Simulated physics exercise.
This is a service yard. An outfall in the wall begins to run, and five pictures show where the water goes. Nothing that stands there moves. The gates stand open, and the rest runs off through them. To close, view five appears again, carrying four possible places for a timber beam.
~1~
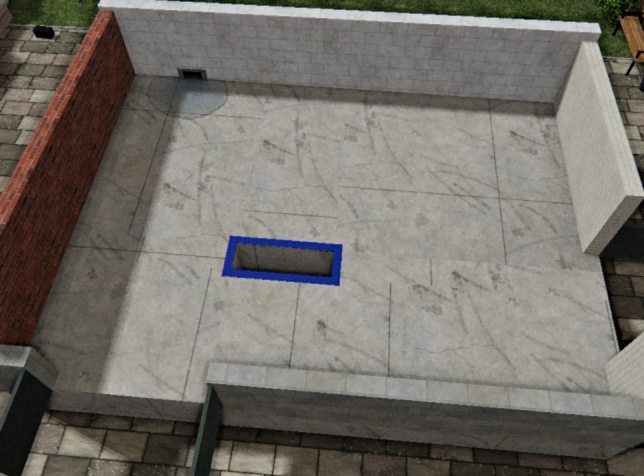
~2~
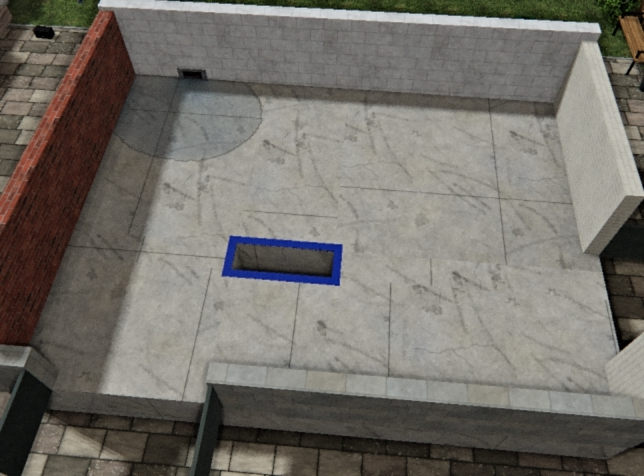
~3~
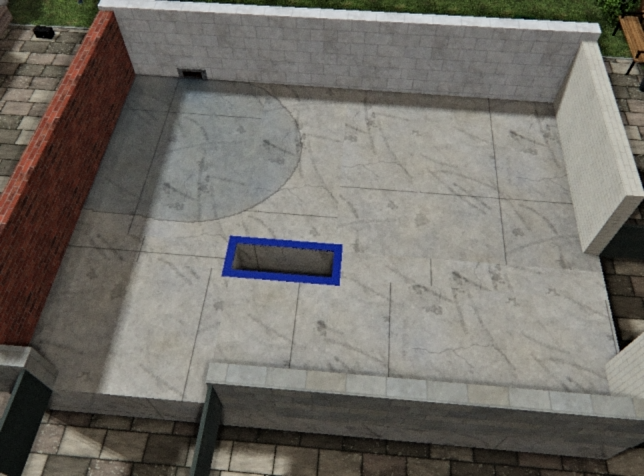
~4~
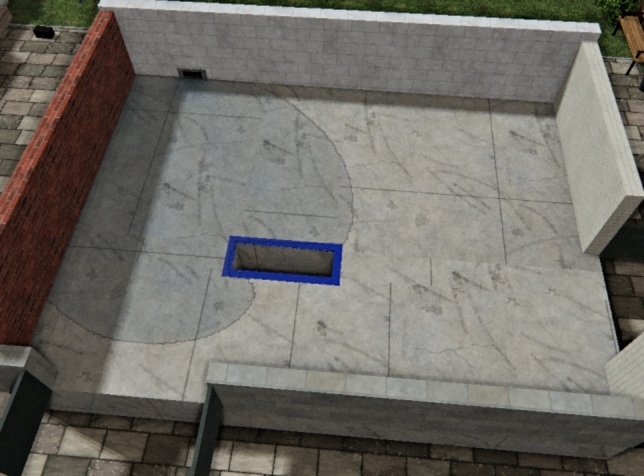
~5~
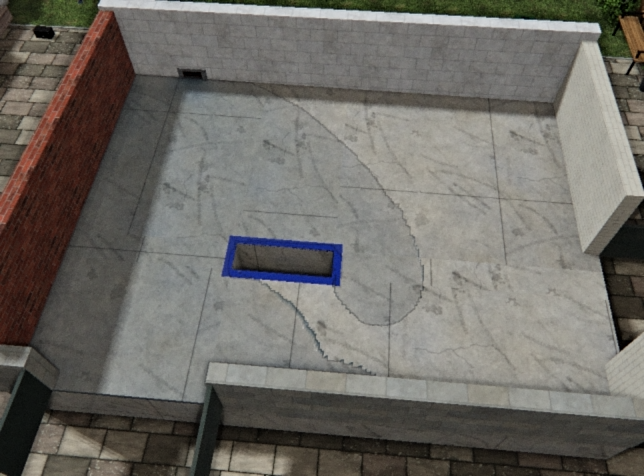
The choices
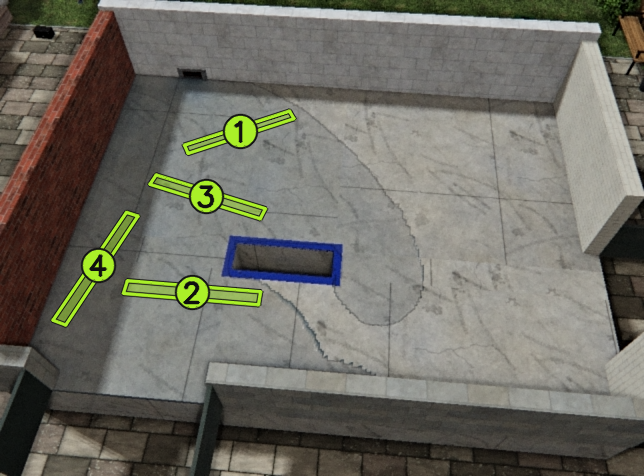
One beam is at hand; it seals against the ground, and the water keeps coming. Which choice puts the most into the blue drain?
I would pick spot 2.
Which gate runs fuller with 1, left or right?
The left one.
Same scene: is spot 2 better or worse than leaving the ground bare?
It is better.
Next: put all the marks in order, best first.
Best to worst: 2, 4, 3, 1.
In lime, 1 from (186, 149) to (291, 114); 2 from (125, 287) to (259, 298); 3 from (153, 179) to (262, 213); 4 from (59, 322) to (132, 214).
If 1 is chosen, about 6 % of the stream goes into the blue drain, about 91 % out by the gates.
If 2 is chosen, about 56 % of the stream goes into the blue drain, about 41 % out by the gates.
If 3 is chosen, about 21 % of the stream goes into the blue drain, about 77 % out by the gates.
If 4 is chosen, about 34 % of the stream goes into the blue drain, about 63 % out by the gates.
